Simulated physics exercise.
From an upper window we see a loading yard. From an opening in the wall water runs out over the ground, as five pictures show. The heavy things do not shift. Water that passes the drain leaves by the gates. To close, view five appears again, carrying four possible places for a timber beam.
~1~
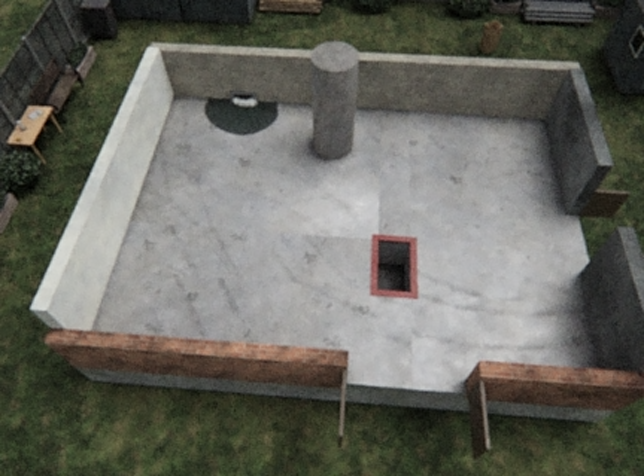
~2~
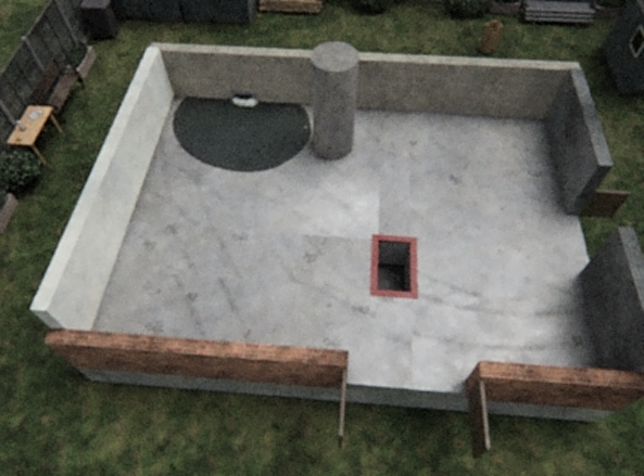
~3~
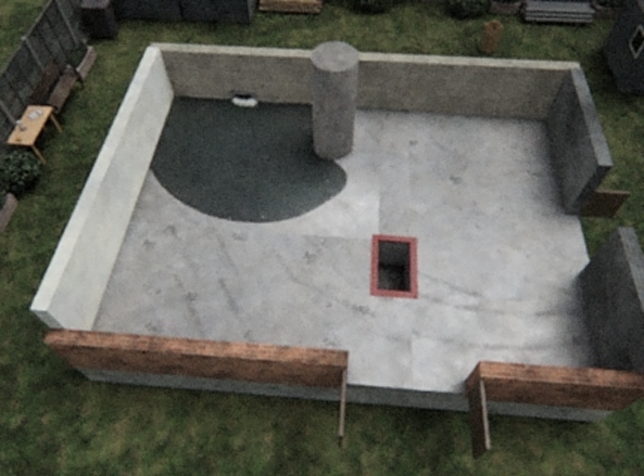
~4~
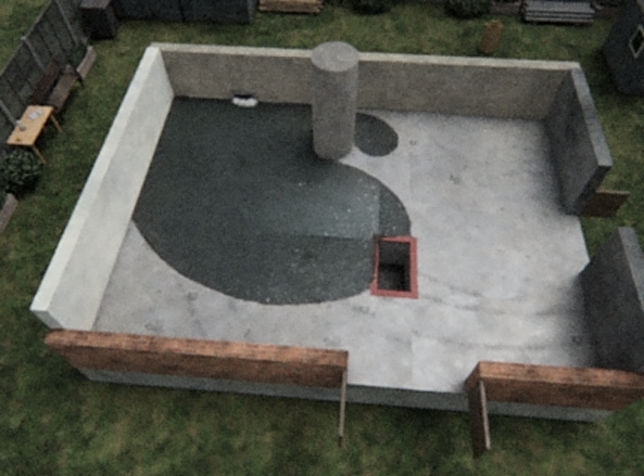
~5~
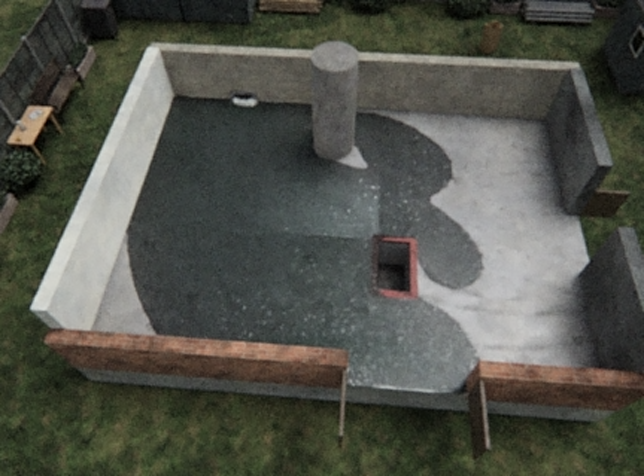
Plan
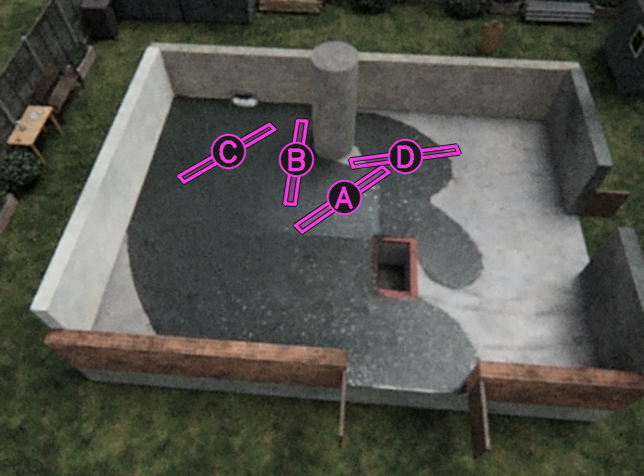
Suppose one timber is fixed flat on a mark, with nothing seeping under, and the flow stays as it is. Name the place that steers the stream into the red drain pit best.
The best place is D.
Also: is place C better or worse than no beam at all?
Worse.
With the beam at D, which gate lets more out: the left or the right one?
The left one.
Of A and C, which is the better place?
C it is.
On the marked copy, A from (298, 228) to (385, 169); B from (289, 204) to (302, 120); C from (181, 179) to (272, 126); D from (351, 163) to (457, 149).
Choosing A, about 2 % of the stream goes into the red drain pit, about 95 % out by the gates.
Choosing B, about 4 % of the stream goes into the red drain pit, about 91 % out by the gates.
Choosing C, about 8 % of the stream goes into the red drain pit, about 87 % out by the gates.
Choosing D, about 22 % of the stream goes into the red drain pit, about 73 % out by the gates.
